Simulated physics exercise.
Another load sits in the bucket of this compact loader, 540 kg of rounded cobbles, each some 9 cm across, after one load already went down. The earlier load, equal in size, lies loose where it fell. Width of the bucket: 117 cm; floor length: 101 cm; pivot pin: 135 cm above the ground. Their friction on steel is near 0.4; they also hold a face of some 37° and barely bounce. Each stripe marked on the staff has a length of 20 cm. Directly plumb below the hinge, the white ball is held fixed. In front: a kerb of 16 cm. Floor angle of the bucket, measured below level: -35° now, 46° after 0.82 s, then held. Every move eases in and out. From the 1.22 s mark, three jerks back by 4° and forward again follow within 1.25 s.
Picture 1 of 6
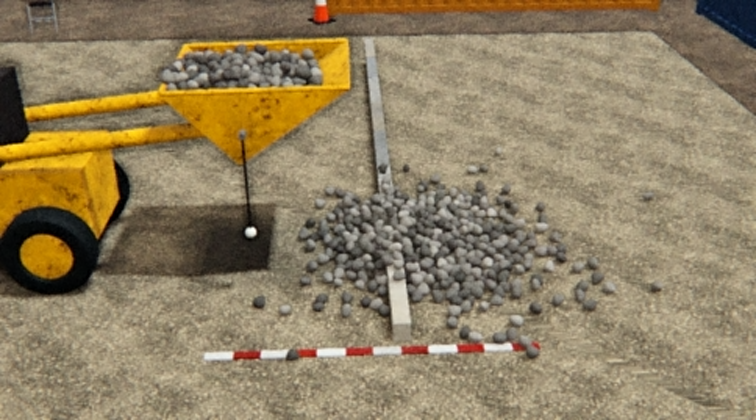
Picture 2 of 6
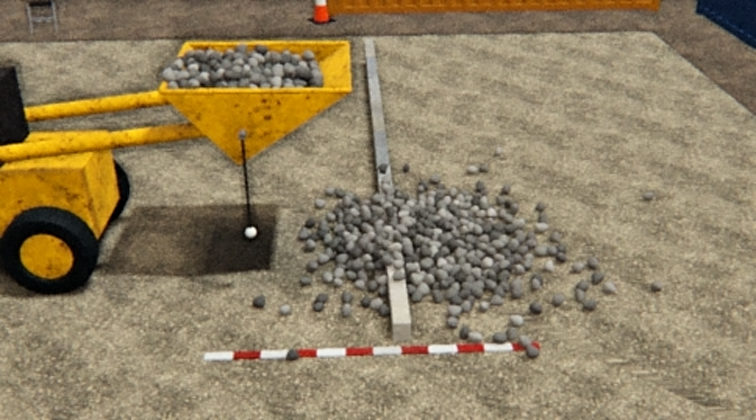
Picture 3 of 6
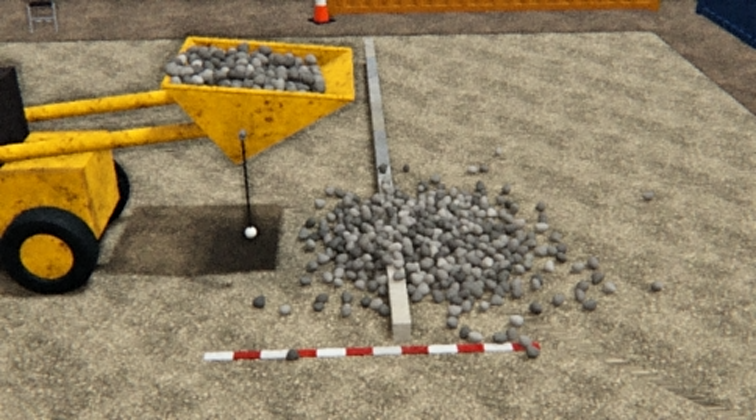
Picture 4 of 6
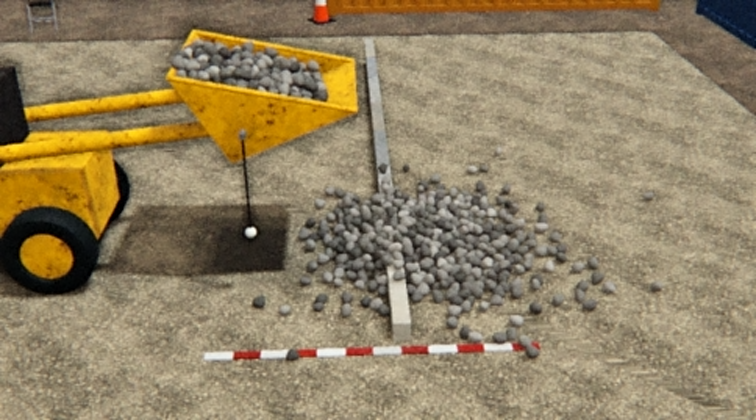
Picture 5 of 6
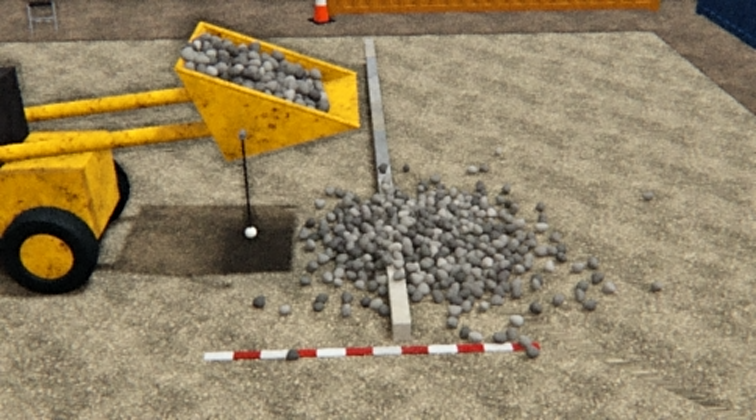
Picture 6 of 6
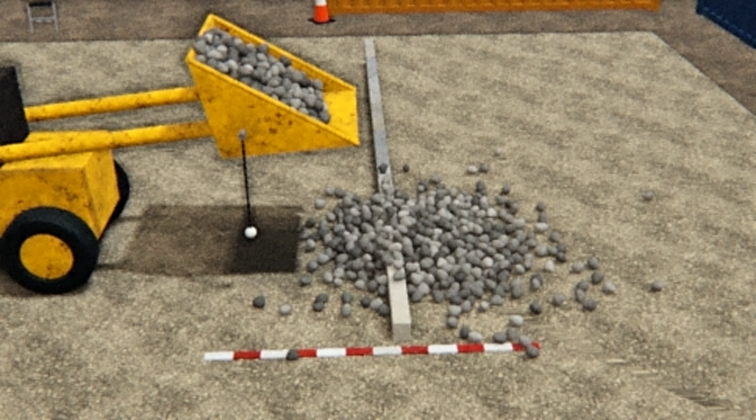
A yellow loader's bucket, full of grey stones, starts roughly level above bare ground, left of a loose heap lying across a pale kerb. The bucket tilts steadily, its back edge rising and its right lip lowering, until its floor slopes toward the heap, the stones still inside.
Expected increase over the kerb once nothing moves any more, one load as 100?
About 20 in every hundred.
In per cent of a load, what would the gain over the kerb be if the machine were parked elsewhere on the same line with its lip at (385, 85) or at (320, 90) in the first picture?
55 % and 5 %.
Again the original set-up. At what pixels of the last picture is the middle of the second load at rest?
I'd say close to (358, 236).
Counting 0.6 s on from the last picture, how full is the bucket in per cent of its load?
Some 60 %, roughly, is held.
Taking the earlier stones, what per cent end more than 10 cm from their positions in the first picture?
Roughly 10 % of them.
Then, 0.3 s after the last picture the floor is at 34°; in per cent of one load, 100 in the bucket, 32 on this side of the kerb, 68 over the kerb; the foremost stones are at (608, 269).
Then, 0.6 s after the last picture the floor is at 46°; in per cent of one load, 61 in the bucket, 71 on this side of the kerb, 68 over the kerb; the foremost stones are at (608, 269).
Then, 2.6 s after the last picture the floor is at 46°; in per cent of one load, 0 in the bucket, 113 on this side of the kerb, 87 over the kerb; the foremost stones are at (608, 269).
Then, 5.4 s after the last picture the floor is at 46°; in per cent of one load, 0 in the bucket, 113 on this side of the kerb, 87 over the kerb; the foremost stones are at (608, 269). Net gain over the kerb, 20.
